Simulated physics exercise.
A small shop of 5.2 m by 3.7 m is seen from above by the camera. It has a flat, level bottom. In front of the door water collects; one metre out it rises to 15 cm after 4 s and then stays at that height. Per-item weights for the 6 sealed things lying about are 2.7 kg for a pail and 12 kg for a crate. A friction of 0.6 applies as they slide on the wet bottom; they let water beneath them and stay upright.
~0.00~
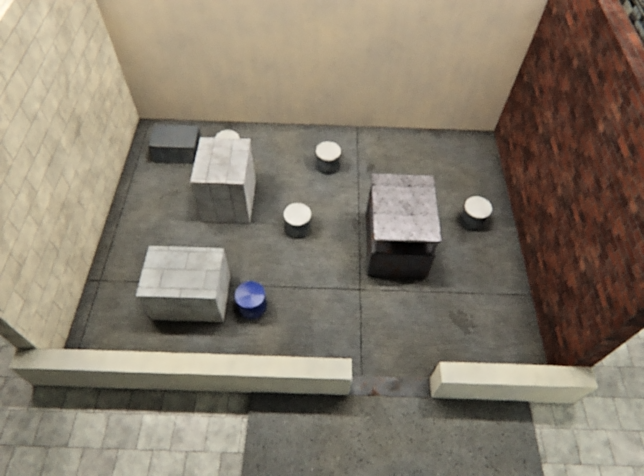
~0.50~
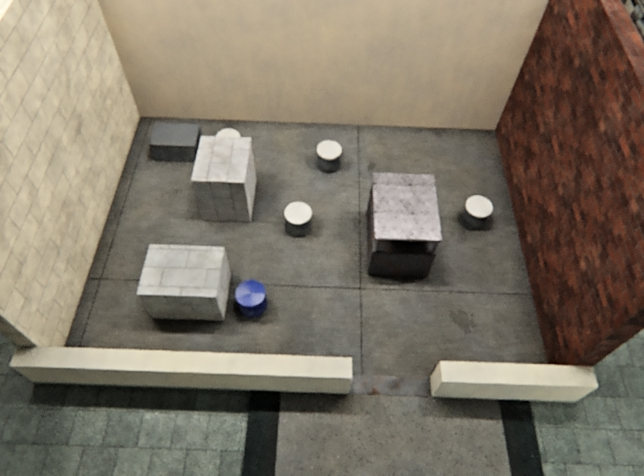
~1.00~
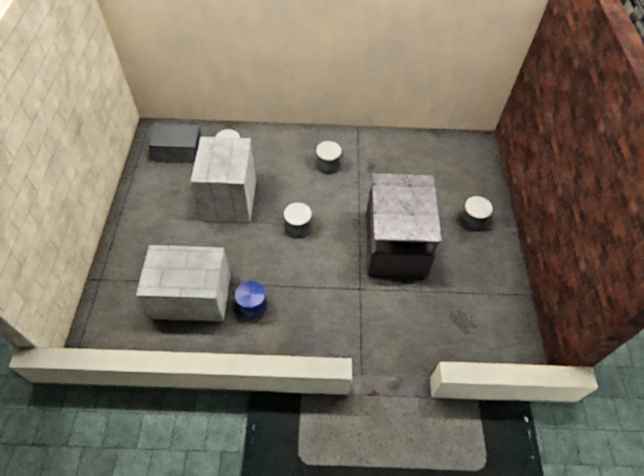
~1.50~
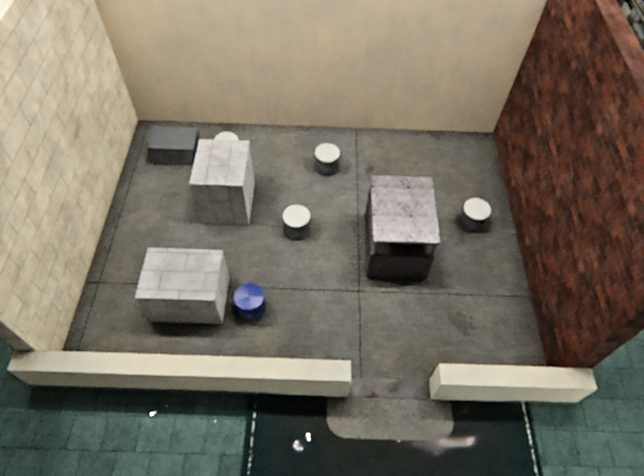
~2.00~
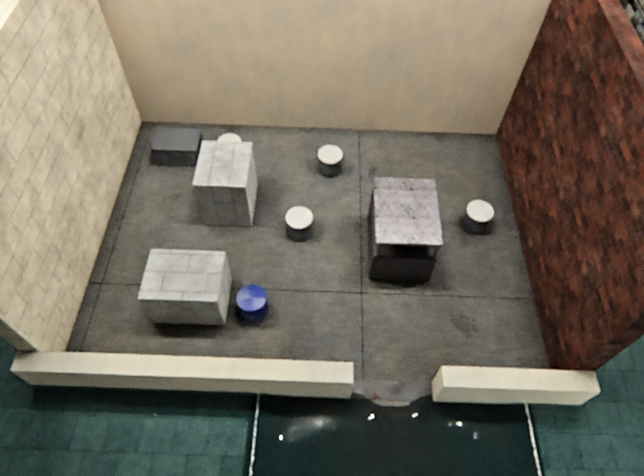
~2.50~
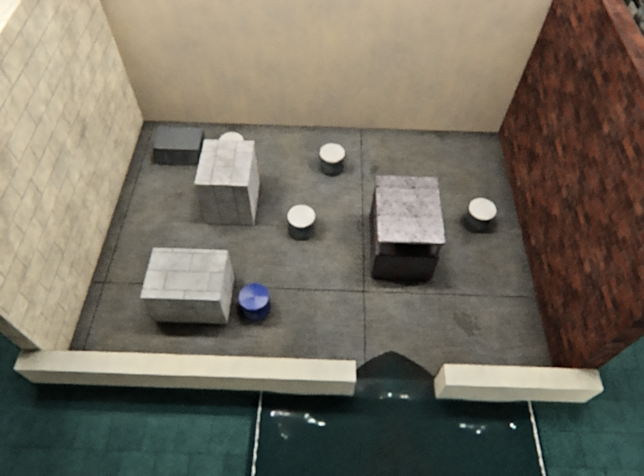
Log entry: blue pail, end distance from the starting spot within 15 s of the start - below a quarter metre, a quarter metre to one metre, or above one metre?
Below a quarter metre.
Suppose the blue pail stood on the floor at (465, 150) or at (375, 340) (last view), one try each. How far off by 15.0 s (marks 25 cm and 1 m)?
The first start leaves it well away, the second leaves it well away.
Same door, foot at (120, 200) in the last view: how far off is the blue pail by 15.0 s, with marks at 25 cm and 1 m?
Blue pail: No real movement.
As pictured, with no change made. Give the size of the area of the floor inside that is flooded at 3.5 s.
Wet area: Approx. 1.5 m2.
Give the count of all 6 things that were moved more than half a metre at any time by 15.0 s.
Total: 2.
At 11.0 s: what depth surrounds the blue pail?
Around 2 cm.
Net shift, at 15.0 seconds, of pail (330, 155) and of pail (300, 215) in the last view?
Net displacement, in order: 30 cm; 40 cm.
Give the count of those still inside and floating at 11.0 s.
At that time, 2.
After 3.5 s the blue pail is near (254, 296), 0.0 m from its start, aground; 0 afloat.
After 6.8 s the blue pail is near (254, 296), 0.0 m from its start, aground; 0 afloat.
After 11.0 s the blue pail is near (254, 296), 0.0 m from its start, aground; 2 afloat.
After 15.0 s the blue pail is near (252, 297), 0.0 m from its start, aground; 5 afloat.
